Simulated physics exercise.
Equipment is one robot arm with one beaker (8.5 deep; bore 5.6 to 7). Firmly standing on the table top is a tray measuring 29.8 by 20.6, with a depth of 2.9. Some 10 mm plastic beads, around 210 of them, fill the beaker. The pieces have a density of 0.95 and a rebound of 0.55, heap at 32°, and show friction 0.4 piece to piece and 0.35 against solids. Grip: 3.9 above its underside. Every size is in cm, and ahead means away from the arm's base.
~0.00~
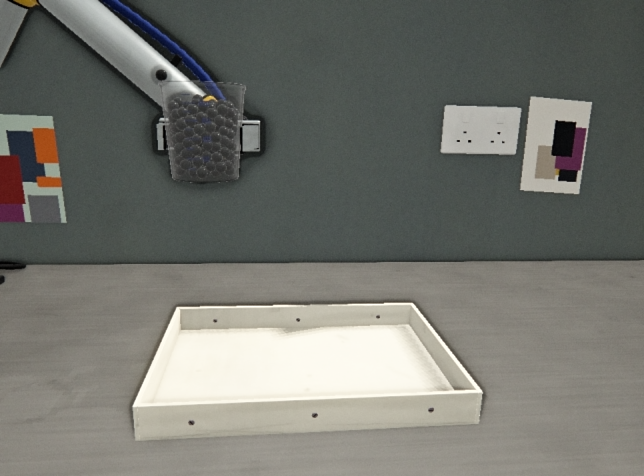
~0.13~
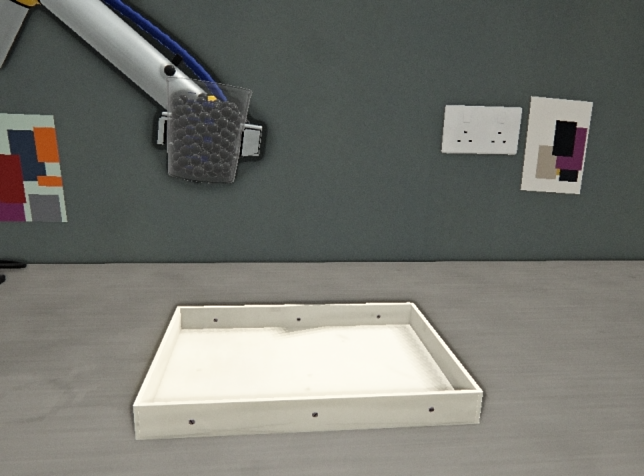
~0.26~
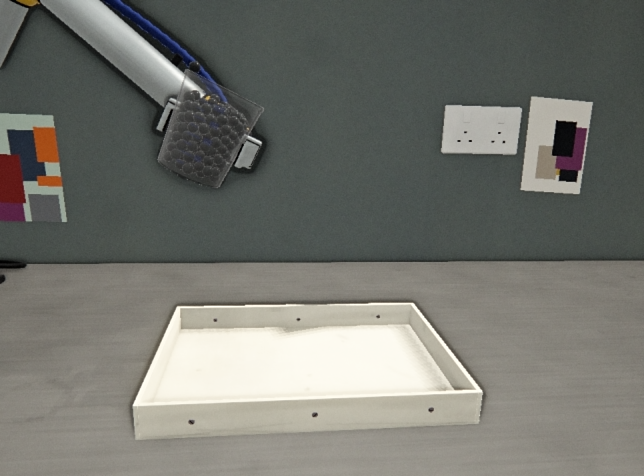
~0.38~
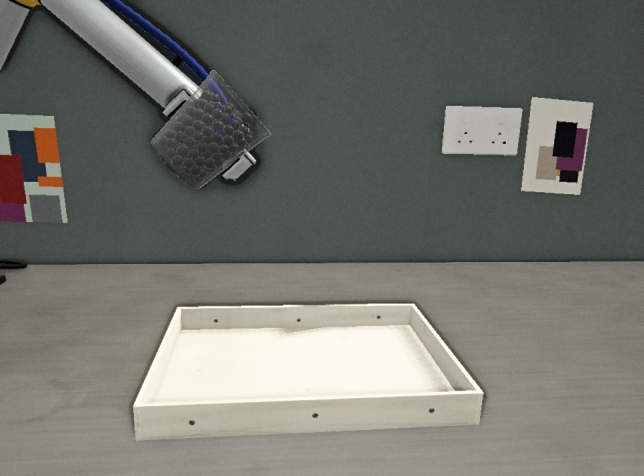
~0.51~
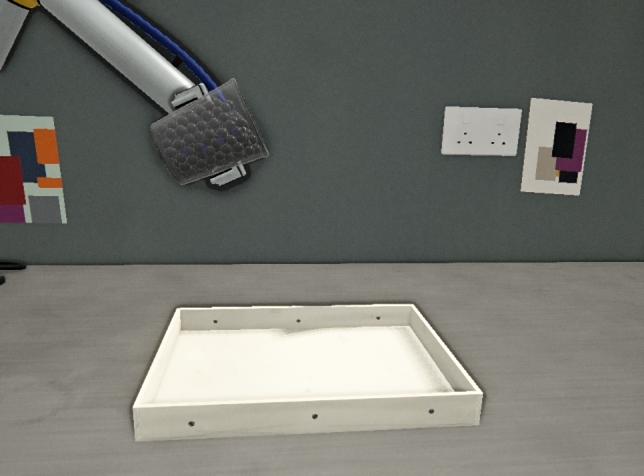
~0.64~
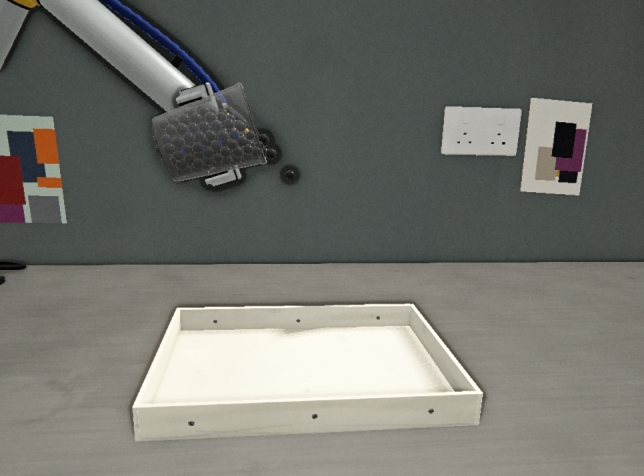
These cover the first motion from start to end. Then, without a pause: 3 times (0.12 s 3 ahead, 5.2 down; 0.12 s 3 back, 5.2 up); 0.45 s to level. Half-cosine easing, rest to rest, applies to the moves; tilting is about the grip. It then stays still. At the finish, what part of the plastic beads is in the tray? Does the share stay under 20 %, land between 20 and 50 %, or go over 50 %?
It lands between 20 and 50 %.
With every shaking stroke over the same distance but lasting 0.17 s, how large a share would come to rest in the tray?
Roughly 15 in a hundred.
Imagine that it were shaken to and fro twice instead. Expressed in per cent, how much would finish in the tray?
About 25 %.
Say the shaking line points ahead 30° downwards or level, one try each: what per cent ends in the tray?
Result: Approx. 55 % and 80 %, one try each.
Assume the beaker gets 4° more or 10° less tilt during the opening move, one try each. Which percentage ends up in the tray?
Estimates: 40 % then 15 %.
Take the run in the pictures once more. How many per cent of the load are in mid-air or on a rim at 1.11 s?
About 12 per cent.
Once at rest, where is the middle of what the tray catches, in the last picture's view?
Centre estimate: About (385, 363).
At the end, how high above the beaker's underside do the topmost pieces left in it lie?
Around 6.5 centimetres above the underside.
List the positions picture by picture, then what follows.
The first picture shows beaker middle at (204, 134), level; upper third of the load around (201, 113), from x 160 to 235, top at y 75; 209 in the beaker.
The second picture shows beaker middle at (206, 133), tilted 7° forward; upper third of the load around (204, 113), from x 170 to 240, top at y 70.
The third picture shows beaker middle at (207, 134), tilted 25° forward; upper third of the load around (206, 115), from x 170 to 245, top at y 65.
The fourth picture shows beaker middle at (208, 135), tilted 47° forward; upper third of the load around (209, 118), from x 165 to 250, top at y 95.
The fifth picture shows beaker middle at (208, 137), tilted 65° forward; upper third of the load around (210, 122), from x 165 to 255, top at y 105.
The sixth picture shows beaker middle at (208, 137), tilted 72° forward; upper third of the load around (203, 125), from x 165 to 290, top at y 110; 208 in the beaker, 1 in flight or on a rim.
By 1.11 s, tilted 72° forward, highest piece 26 above the table; 157 in the beaker, 26 in the tray, 1 on the table or floor, 25 in flight or on a rim.
By 1.58 s, tilted 38° forward, highest piece 27 above the table; 130 in the beaker, 72 in the tray, 6 on the table or floor, 1 in flight or on a rim.
By 2.01 s, level, highest piece 27 above the table; 130 in the beaker, 71 in the tray, 8 on the table or floor.
By 3.06 s, level, highest piece 27 above the table; 130 in the beaker, 71 in the tray, 8 on the table or floor.
Final count, 130 in the beaker, 71 in the tray, 8 on the table or floor. That is 34 % in the tray.
